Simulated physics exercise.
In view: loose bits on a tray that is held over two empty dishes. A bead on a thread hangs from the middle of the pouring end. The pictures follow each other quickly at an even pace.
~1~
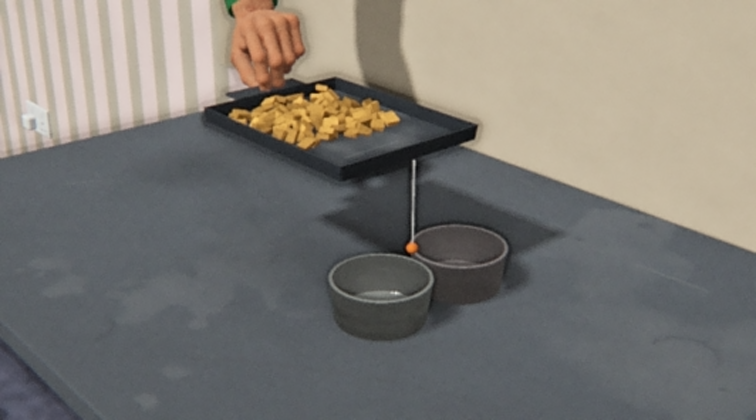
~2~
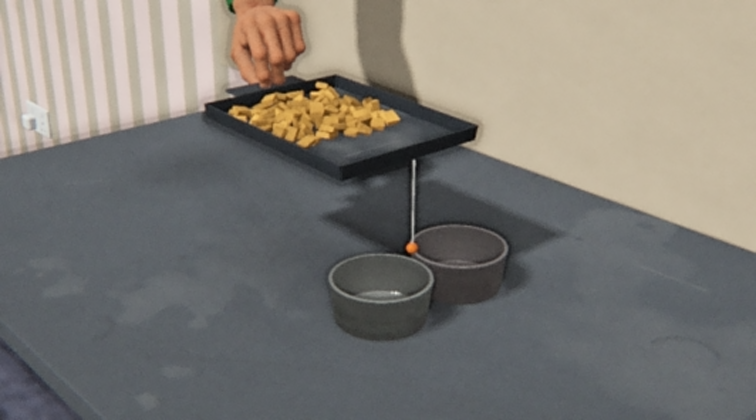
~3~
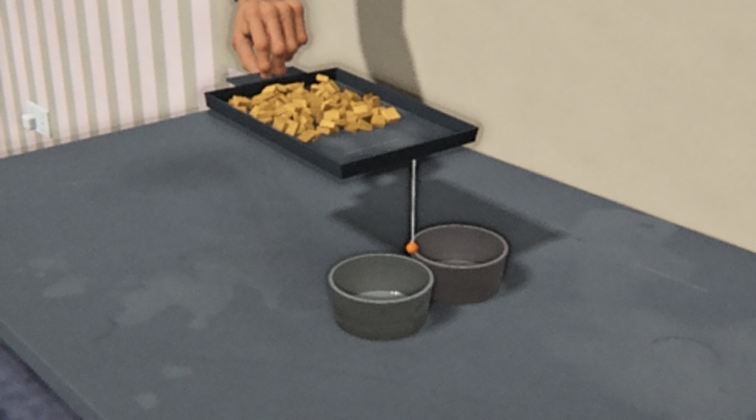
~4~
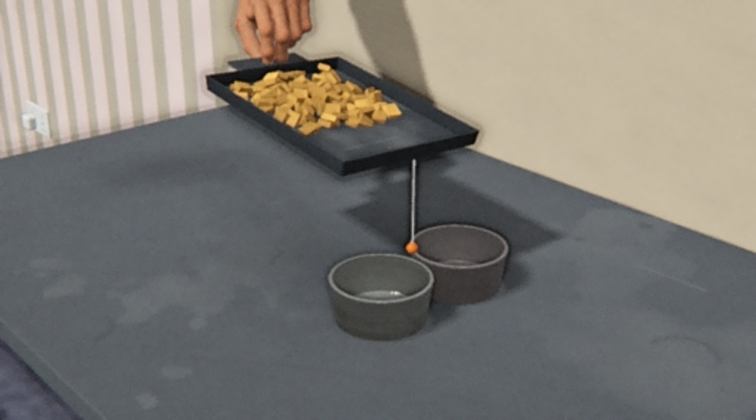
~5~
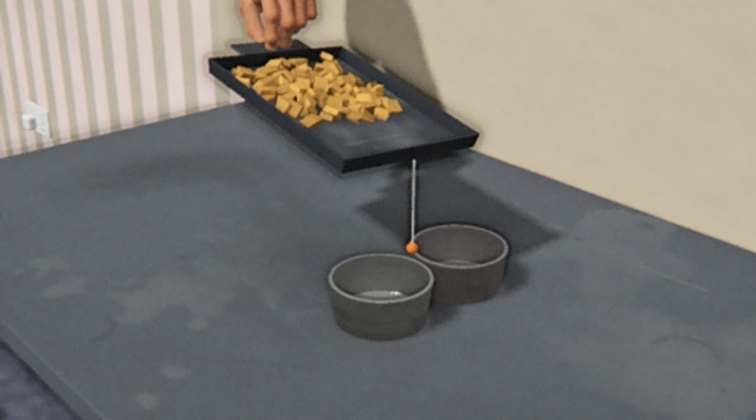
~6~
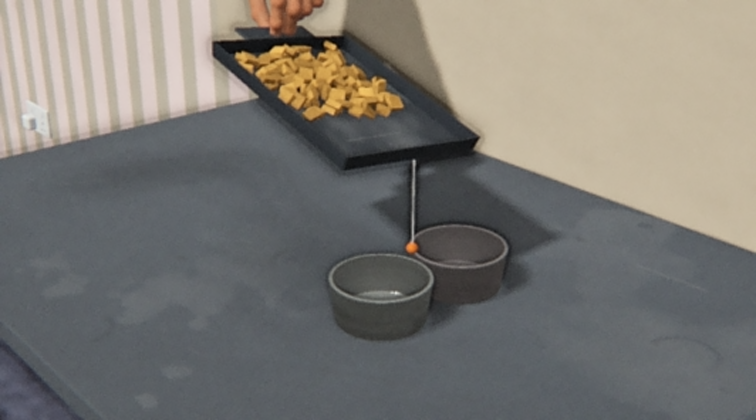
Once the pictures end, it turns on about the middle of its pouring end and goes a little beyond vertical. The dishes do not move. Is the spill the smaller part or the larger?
Together they catch the larger part.
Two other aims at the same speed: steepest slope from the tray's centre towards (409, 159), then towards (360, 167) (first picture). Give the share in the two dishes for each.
Near 40 % and 60 %.
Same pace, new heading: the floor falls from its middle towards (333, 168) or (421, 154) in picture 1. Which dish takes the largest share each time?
In turn: The left-hand dish; right.
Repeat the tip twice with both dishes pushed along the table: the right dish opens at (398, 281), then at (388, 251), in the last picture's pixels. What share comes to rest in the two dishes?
In turn 10 and 0 in a hundred.
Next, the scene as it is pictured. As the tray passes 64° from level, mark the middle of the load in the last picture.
At about (442, 130).
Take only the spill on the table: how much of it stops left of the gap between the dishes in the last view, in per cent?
About 0 per cent.
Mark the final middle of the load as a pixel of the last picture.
Roughly at (468, 278).
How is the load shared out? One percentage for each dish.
The left dish has 0 per cent, the right dish has 80.
Just after the last frame, tray tipped steeply; the larger part on the tray; just a few in the right dish; about a tenth in the air.
A moment on, tray tipped past a quarter turn; roughly half on the tray; roughly a third in the right dish; about a tenth outside both; just a few in the air.
Further on, tray tipped past a quarter turn; the larger part in the right dish; roughly a quarter outside both.
When it is over, tray tipped past a quarter turn; not one in the left dish; the larger part in the right dish; roughly a quarter outside both.
